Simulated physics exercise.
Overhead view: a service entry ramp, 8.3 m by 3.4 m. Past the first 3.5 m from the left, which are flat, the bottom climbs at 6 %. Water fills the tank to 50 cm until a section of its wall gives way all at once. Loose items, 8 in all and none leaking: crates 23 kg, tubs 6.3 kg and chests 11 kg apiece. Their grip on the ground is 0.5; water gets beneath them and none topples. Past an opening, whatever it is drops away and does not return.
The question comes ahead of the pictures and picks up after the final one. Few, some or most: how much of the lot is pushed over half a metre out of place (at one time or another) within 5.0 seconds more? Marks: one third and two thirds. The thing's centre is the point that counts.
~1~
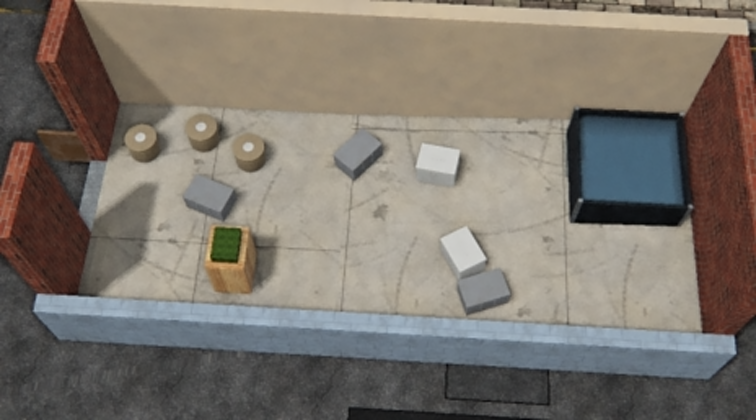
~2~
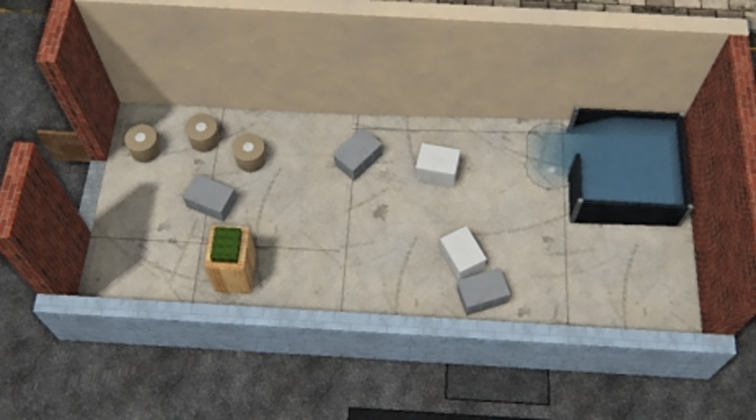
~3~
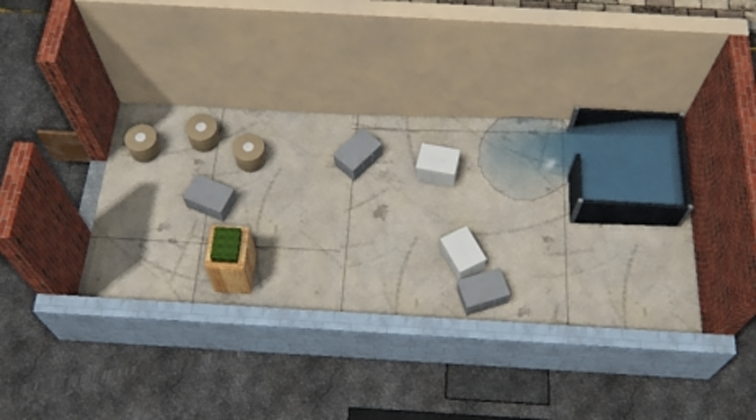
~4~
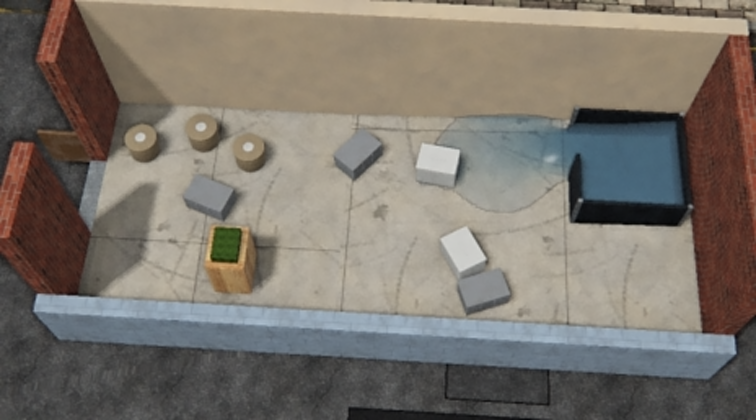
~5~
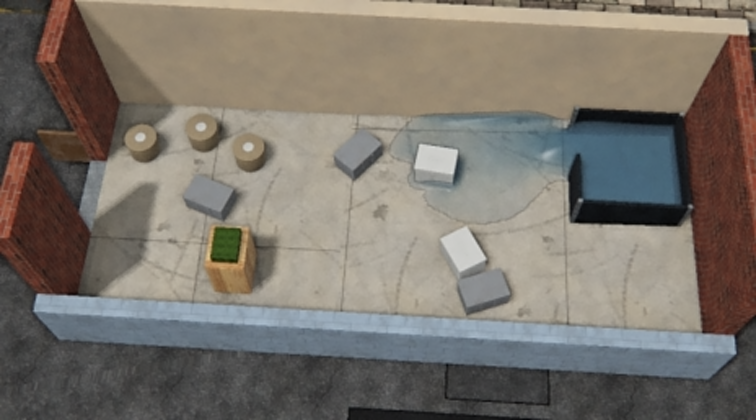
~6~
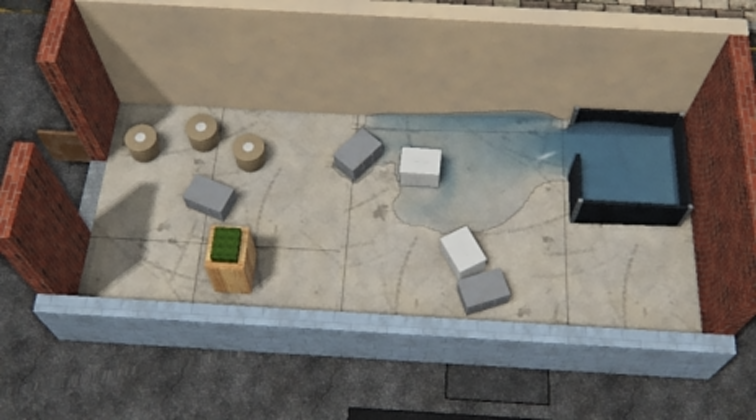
Share: Two thirds or above.
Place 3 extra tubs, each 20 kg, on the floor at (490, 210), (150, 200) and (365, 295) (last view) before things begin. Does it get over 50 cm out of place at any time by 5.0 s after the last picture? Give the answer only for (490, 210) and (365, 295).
Taking them in that order, they come out lesser and lesser.
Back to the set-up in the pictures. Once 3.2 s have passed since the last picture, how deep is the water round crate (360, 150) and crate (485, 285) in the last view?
Some 7 cm at the first, some 0 cm at the second.
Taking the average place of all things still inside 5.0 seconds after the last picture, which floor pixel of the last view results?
I'd put it around (247, 259).
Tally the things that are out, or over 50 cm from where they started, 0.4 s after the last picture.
The number I get is 1.
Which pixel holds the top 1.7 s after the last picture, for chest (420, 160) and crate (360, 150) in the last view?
(247, 226) and (234, 177), roughly.
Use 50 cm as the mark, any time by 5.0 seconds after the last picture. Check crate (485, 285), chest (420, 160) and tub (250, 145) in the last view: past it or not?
In that order: Does not reach it, then exceeds it, then exceeds it.
Then, 0.4 s after the last picture 1 of 8 are over 50 cm from their spots; 0 afloat.
Then, 1.7 s after the last picture 4 of 8 are over 50 cm from their spots; 0 afloat.
Then, 3.2 s after the last picture 6 of 8 are over 50 cm from their spots; 2 afloat.
Then, 5.0 s after the last picture 6 of 8 are over 50 cm from their spots, and 6 have been at some point; 4 afloat.
